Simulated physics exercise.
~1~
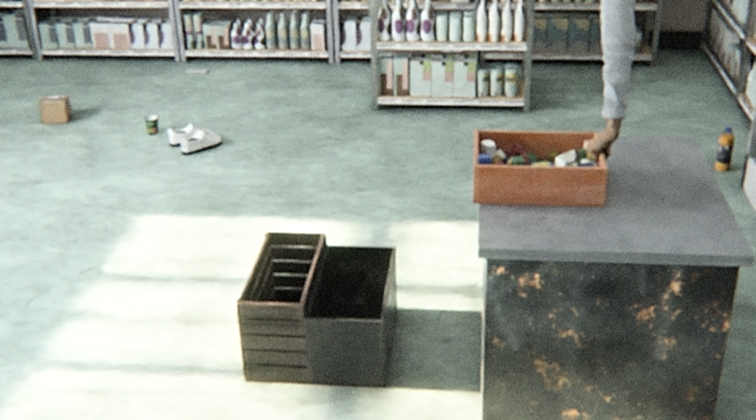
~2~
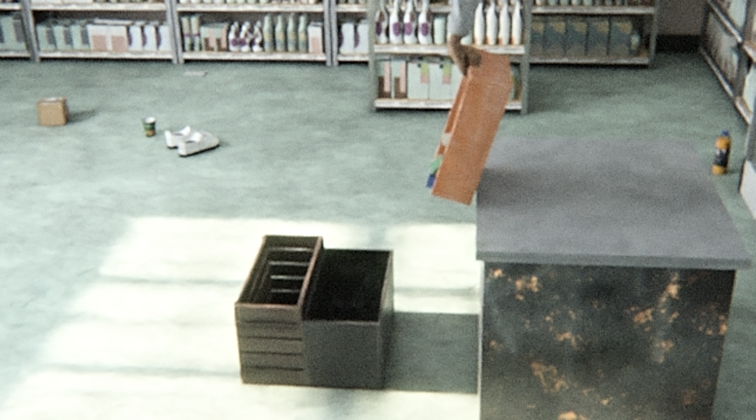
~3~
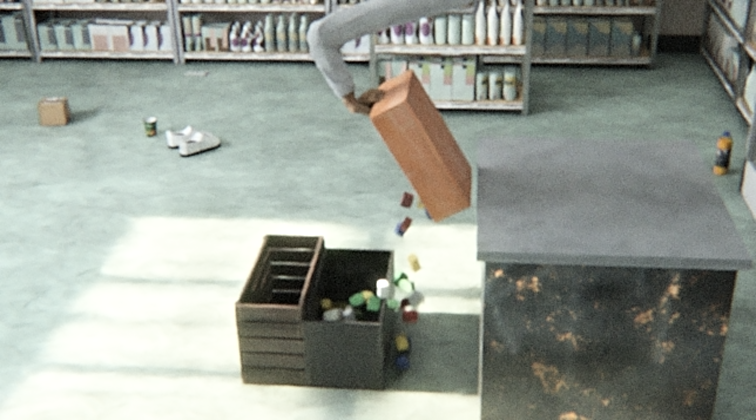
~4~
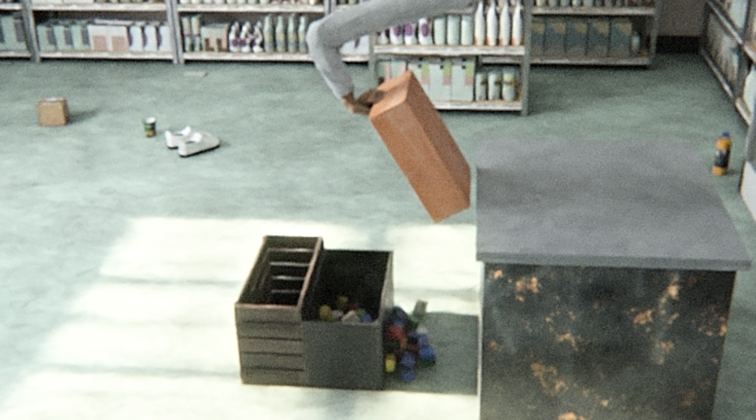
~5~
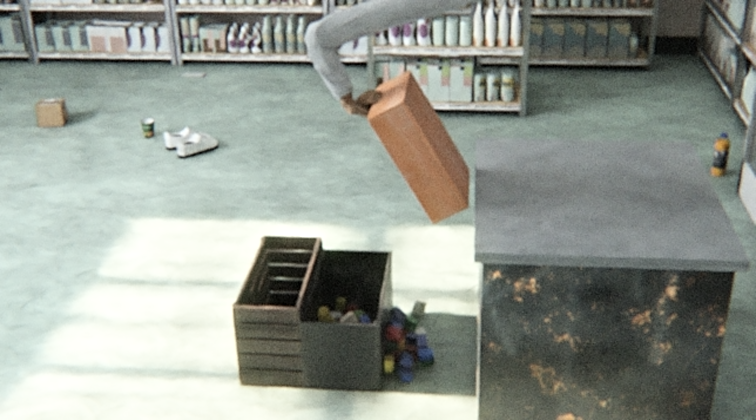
A gray-sleeved arm tips an orange crate, spilling colorful blocks into a black trough and beside it.
